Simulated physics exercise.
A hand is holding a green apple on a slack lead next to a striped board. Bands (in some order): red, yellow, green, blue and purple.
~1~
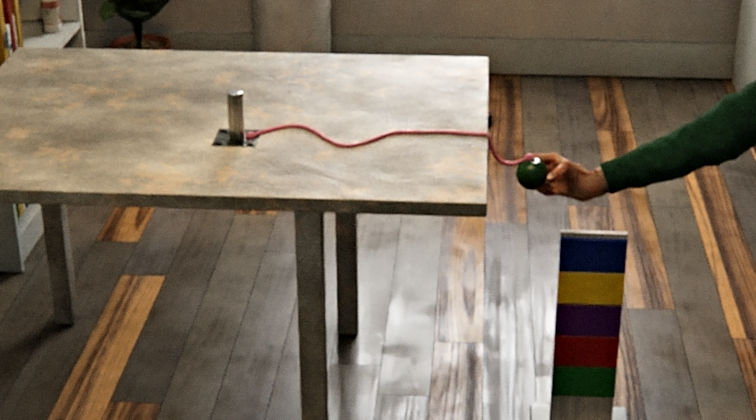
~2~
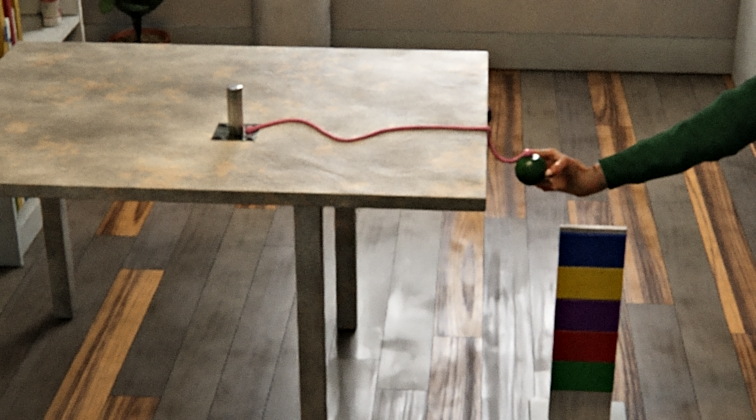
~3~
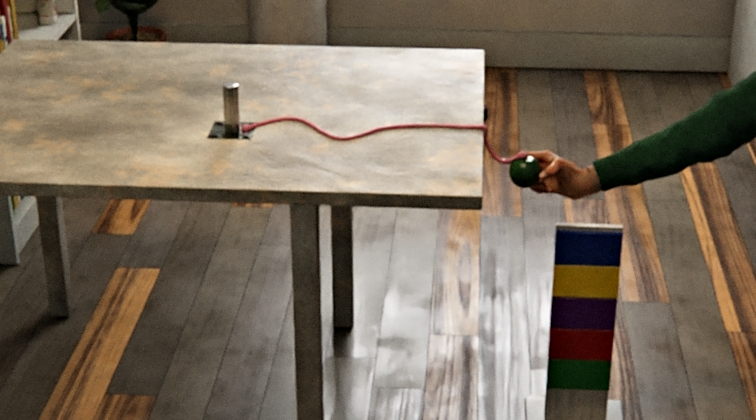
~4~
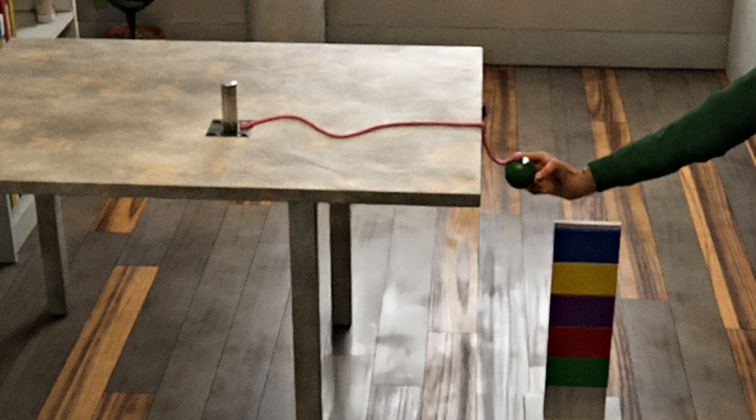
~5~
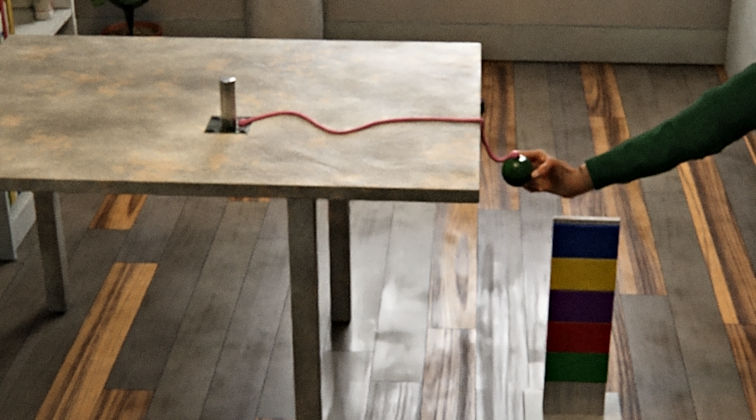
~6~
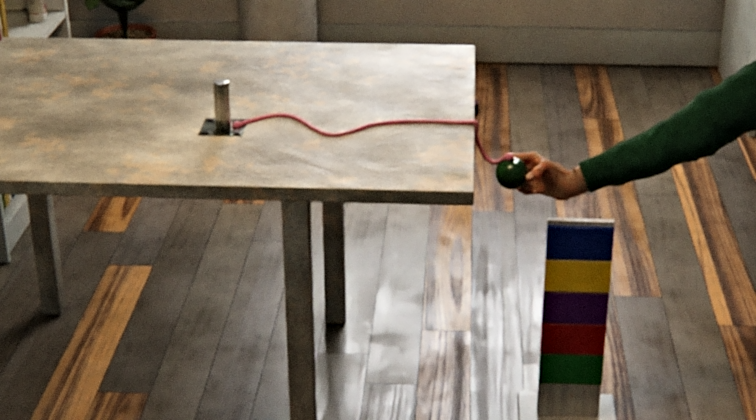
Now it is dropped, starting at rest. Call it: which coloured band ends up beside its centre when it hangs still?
Blue, beside its centre.
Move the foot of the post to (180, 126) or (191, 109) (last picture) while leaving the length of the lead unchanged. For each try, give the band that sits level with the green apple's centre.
Answer, in order: None, it hangs higher, higher than all five.
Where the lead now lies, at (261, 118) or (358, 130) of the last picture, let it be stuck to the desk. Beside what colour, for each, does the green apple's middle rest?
Taking the two tries in turn, you'd get blue and then higher than all five.
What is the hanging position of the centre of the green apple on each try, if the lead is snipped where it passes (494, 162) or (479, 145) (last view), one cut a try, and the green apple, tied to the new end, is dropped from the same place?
Estimated pixels: (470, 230) then (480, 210).
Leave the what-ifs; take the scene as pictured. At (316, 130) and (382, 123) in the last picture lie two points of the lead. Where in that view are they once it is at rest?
(344, 127), then (424, 128).
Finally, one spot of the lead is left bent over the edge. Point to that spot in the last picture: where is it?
Roughly (430, 121).
A little later, apple near (457, 243); level with blue.
Next, apple near (482, 243); level with blue.
When it is over, apple near (471, 245); level with blue. Its centre hangs level with the blue band.
